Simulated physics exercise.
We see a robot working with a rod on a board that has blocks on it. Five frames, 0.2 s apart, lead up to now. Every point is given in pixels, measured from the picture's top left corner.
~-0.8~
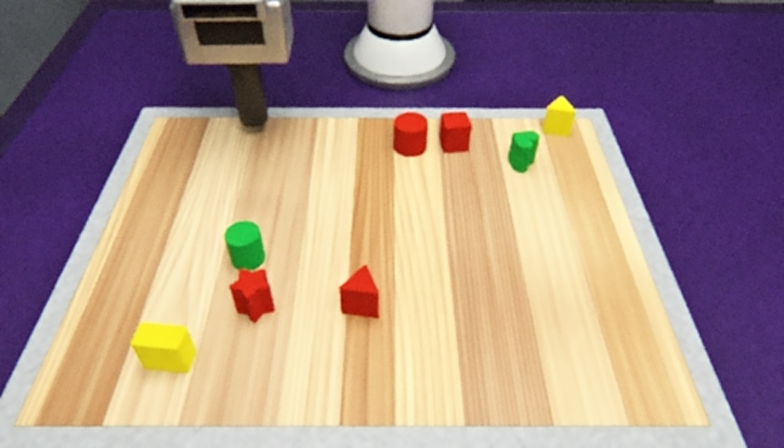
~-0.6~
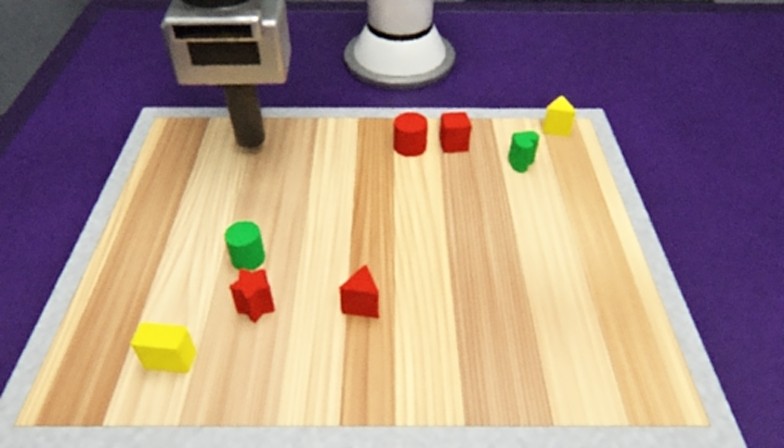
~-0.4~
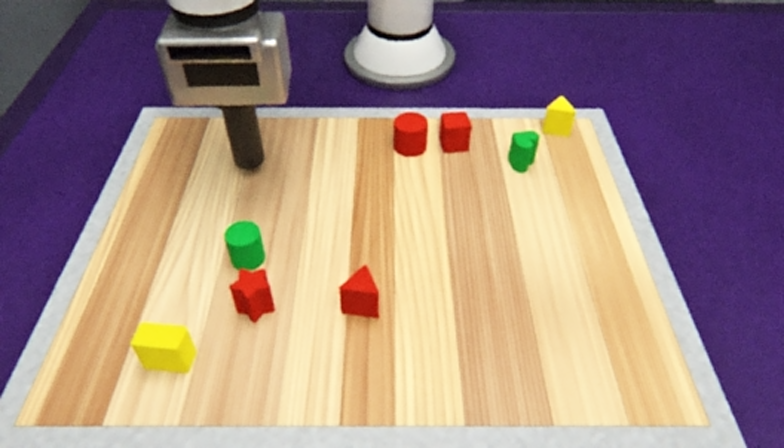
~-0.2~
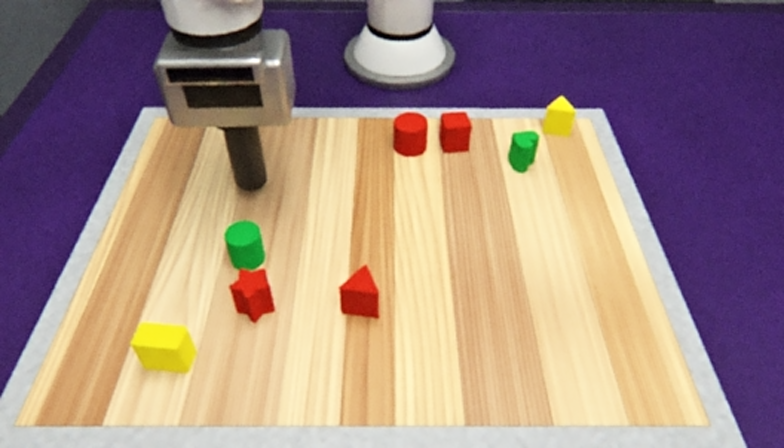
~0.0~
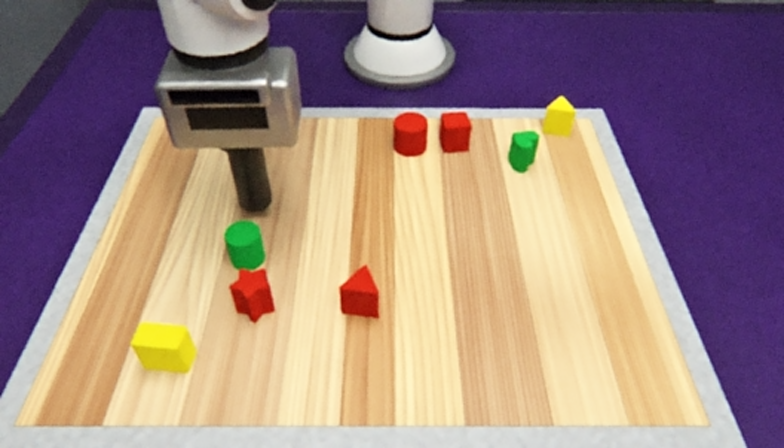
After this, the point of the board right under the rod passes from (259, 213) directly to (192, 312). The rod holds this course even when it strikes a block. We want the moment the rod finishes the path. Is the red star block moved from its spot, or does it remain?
The answer is that it is displaced.
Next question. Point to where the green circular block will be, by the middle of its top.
The centre of its top face lies at (237, 267).
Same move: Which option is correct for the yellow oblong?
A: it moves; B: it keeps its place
It's B.
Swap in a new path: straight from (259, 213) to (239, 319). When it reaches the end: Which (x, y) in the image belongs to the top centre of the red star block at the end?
When the path ends, it will be at (256, 312).
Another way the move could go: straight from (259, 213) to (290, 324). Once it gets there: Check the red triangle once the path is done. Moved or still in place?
At the end, its place is the same.
On the path given first. One third of the way, rod (236, 232); green circular block (241, 241).
Two thirds of the way, rod (213, 266); green circular block (238, 265); red star block (257, 289).
At the end, rod (188, 302); yellow oblong unmoved; green circular block (237, 267); red star block (259, 290).
